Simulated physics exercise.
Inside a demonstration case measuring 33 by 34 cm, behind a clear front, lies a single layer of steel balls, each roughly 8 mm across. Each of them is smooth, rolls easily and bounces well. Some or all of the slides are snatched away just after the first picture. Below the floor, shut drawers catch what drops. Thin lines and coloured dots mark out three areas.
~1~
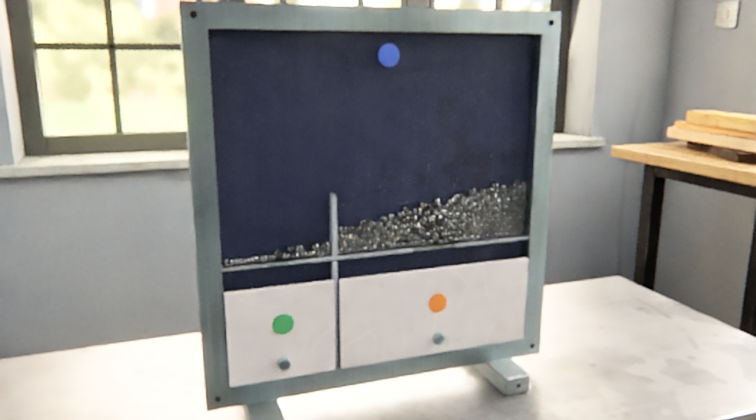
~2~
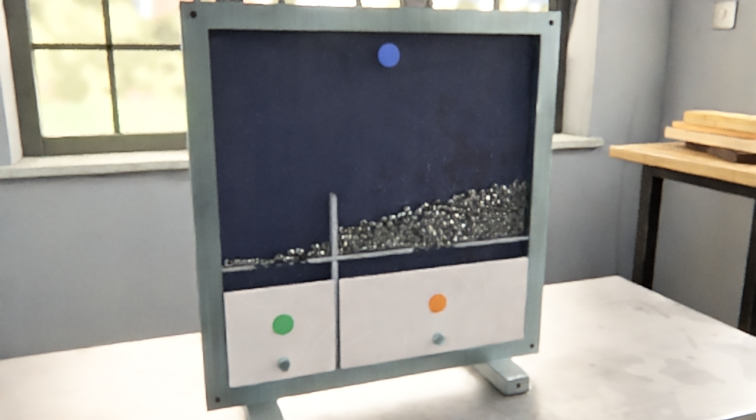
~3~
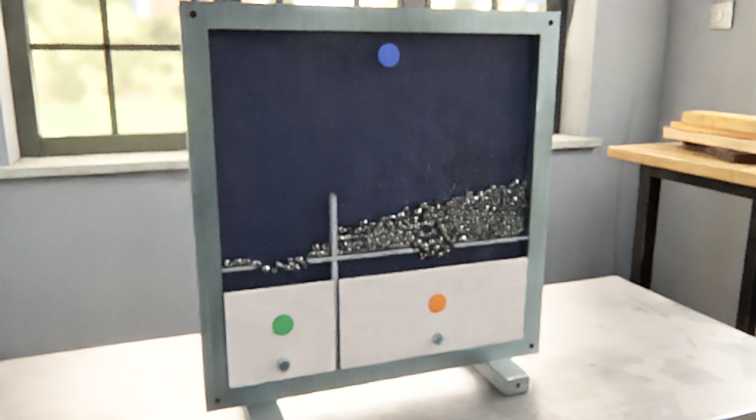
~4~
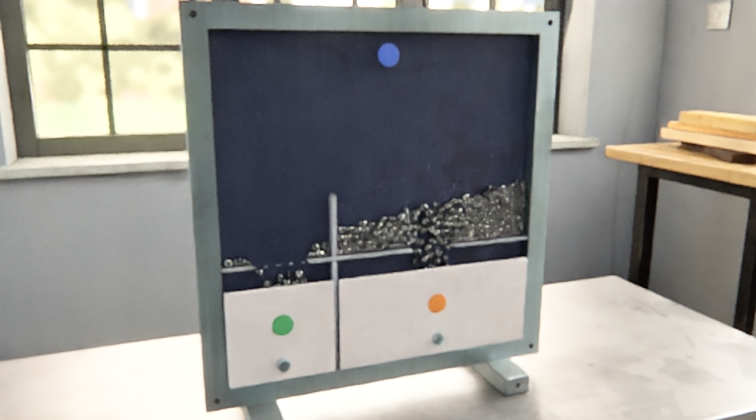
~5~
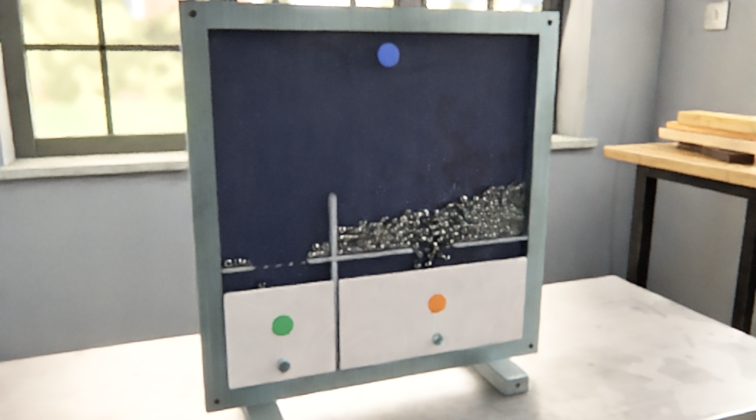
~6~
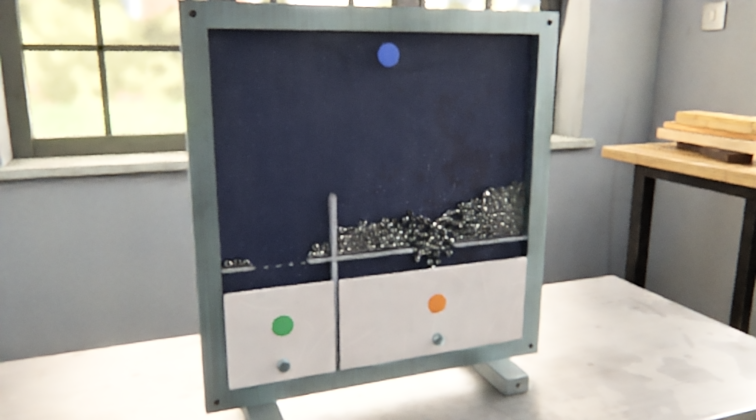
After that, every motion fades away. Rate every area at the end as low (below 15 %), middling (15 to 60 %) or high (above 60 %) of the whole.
Ratings: Orange high, blue middling, green low.
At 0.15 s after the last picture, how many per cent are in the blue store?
About 60 percent.
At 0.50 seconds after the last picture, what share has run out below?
Roughly 60 %.
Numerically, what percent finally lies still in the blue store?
Estimated share there: Roughly 25 per cent.
Then, 0.15 s after the last picture, 40 % are out; orange 30 %, blue 60 %, green 5 %.
Then, 0.50 s after the last picture, 60 % are out; orange 55 %, blue 40 %, green 5 %.
Then, 1.20 s after the last picture, 70 % are out; orange 65 %, blue 30 %, green 5 %.
All still 3.3 s after it, 75 % are out; orange 70 %, blue 25 %, green 5 %.
